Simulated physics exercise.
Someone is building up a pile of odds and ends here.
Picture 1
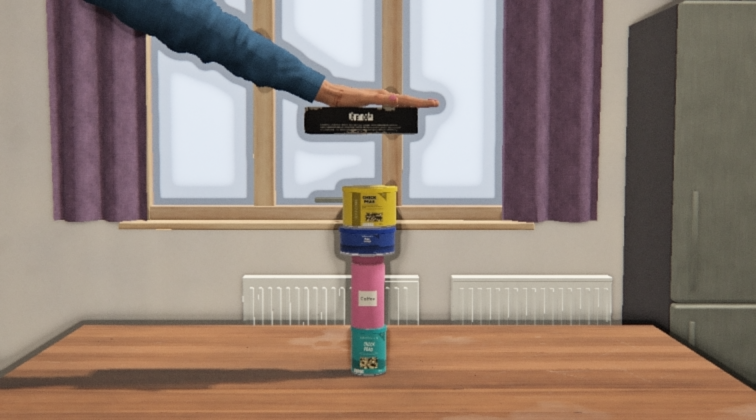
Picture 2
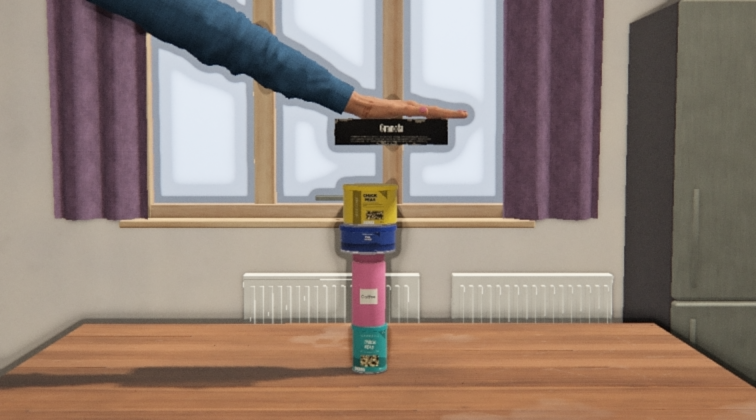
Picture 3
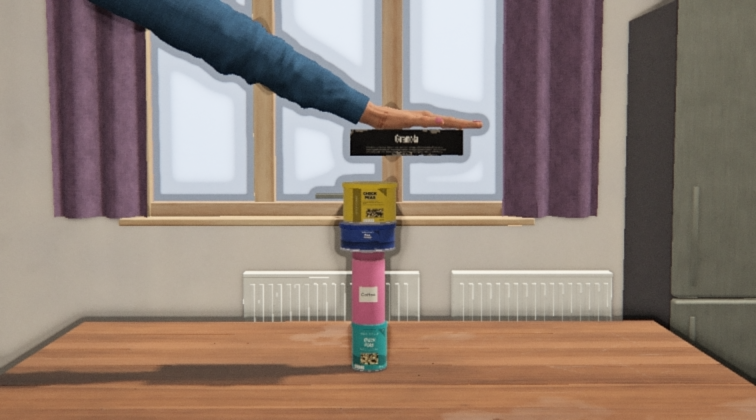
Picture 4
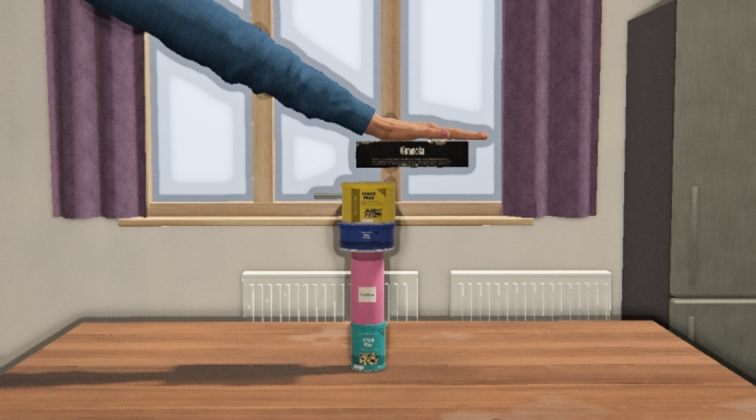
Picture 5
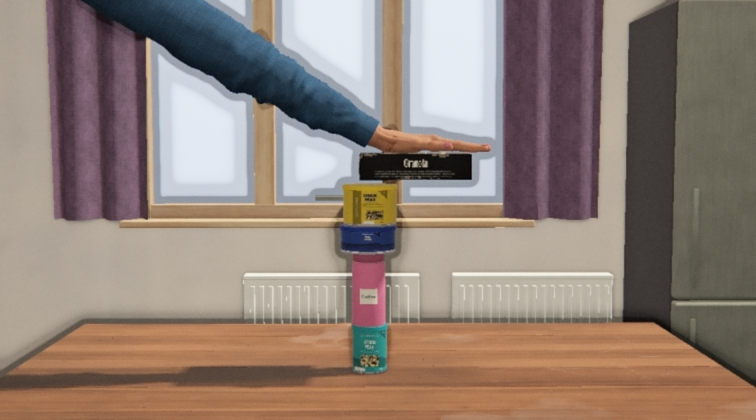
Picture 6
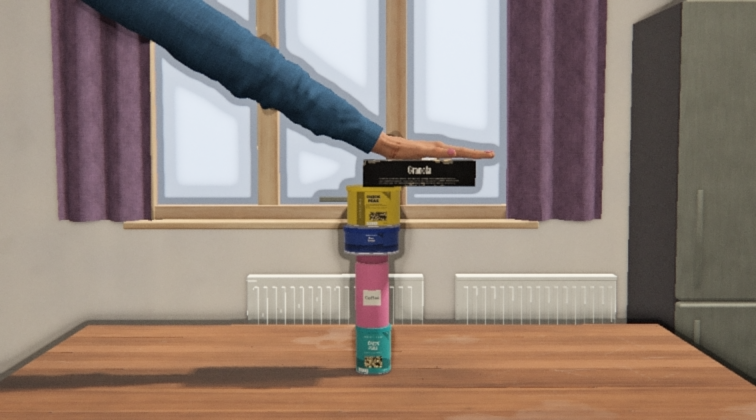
A blue-sleeved arm moving a black packet rightward and down, then setting it off-centre on the yellow container atop a stack.
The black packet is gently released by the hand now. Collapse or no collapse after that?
I predict a tumble.
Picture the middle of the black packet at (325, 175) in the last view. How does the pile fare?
Then it comes apart.
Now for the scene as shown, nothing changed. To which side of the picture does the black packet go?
Rightward.
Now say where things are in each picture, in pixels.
Still above its spot; black packet (362, 121); turquoise tin (369, 349), in the first frame.
Still above its spot; black packet (390, 132); blue tub (368, 238), in the second frame.
Still above its spot; black packet (406, 142); turquoise tin (369, 345), in the third frame.
Still above its spot; black packet (411, 154); blue tub (367, 236), in the fourth frame.
Still above its spot; black packet (414, 166); turquoise tin (370, 347), in the fifth frame.
Set down, still held; black packet (418, 172); blue tub (372, 239), in the sixth frame.
Then, 0.30 s after the last picture, black packet now fallen.
Then, 0.40 s after the last picture, things are still on the move.
Then, 0.50 s after the last picture, as before.
At rest, fallen, black packet; the other 4 in place. Seen from the same camera at the end, black packet near (511, 355). The pile comes apart.
